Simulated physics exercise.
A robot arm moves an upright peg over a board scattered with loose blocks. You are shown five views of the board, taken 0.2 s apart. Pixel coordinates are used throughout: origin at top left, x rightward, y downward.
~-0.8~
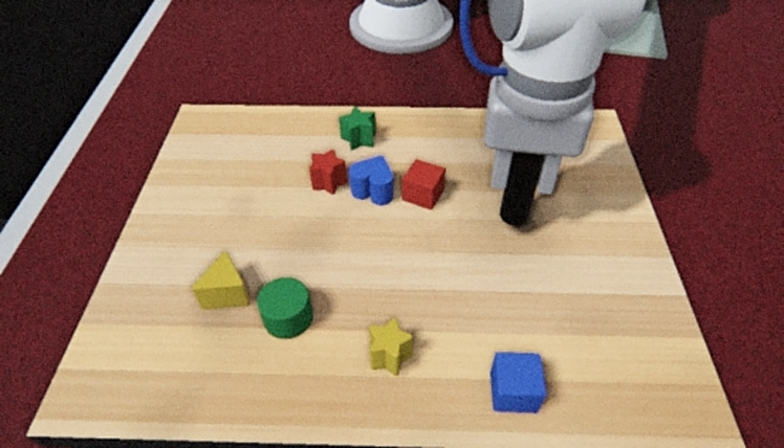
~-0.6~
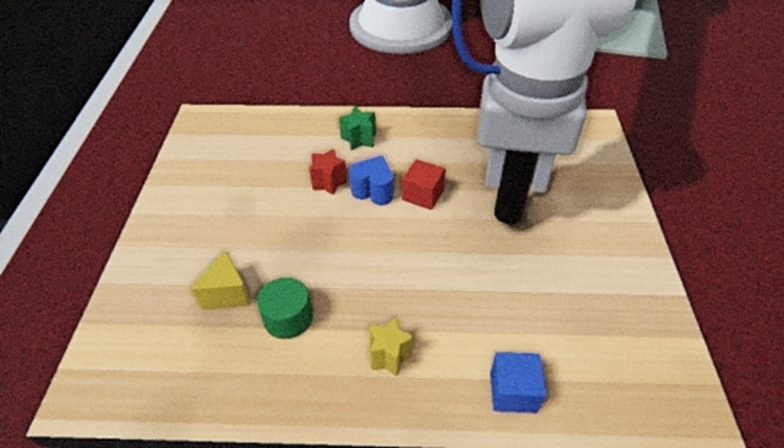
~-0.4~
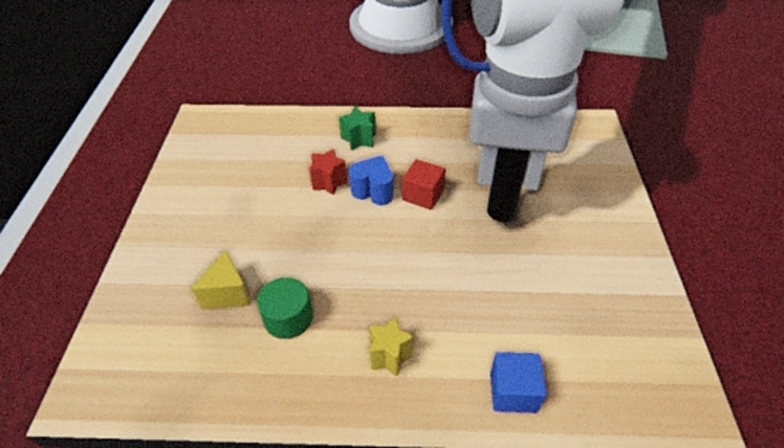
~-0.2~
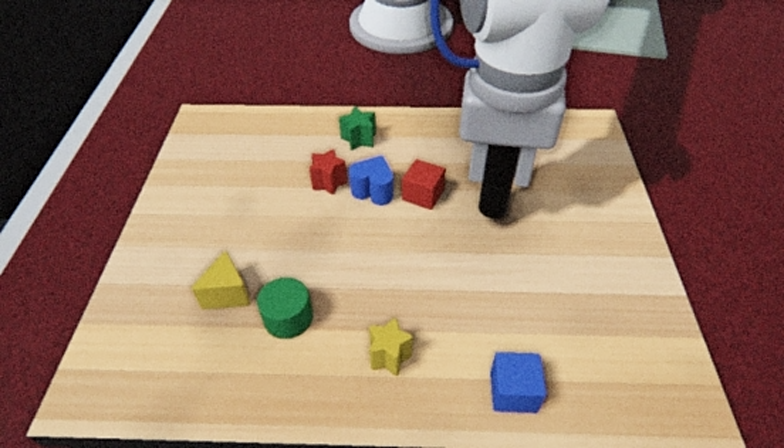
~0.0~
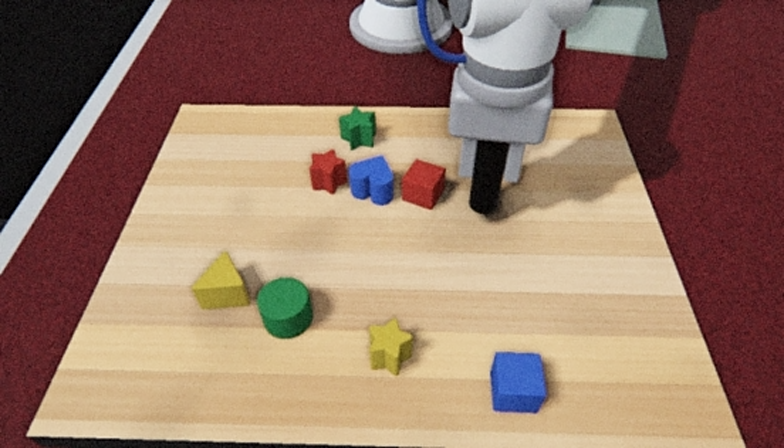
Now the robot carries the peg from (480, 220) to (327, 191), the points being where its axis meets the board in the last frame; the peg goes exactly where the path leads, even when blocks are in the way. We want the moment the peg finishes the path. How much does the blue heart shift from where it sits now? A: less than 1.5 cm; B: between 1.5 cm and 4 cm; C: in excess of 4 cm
That would be C.
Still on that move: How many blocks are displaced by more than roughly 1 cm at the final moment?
Blocks that move over 1 cm: Three or more.
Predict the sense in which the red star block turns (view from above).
It spins anti-clockwise.
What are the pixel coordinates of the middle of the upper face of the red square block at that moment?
Somewhere near (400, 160).
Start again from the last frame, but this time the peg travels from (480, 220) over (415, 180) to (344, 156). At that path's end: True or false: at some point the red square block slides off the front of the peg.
It is true.
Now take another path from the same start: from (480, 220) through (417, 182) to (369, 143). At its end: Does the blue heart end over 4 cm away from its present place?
That would be a no.
The first path, step by step. One third of the way, peg at (428, 194); red square block at (413, 168), turned 30° clockwise.
Two thirds of the way, peg at (375, 185); red star block at (317, 155), turned 30° anticlockwise; blue heart at (352, 160), turned 25° clockwise; red square block at (400, 160), turned 75° clockwise.
At the end, peg at (325, 176); red star block at (299, 145), turned 75° anticlockwise; green star block still; blue heart at (329, 149), turned 100° clockwise; red square block at (400, 160), turned 75° clockwise.
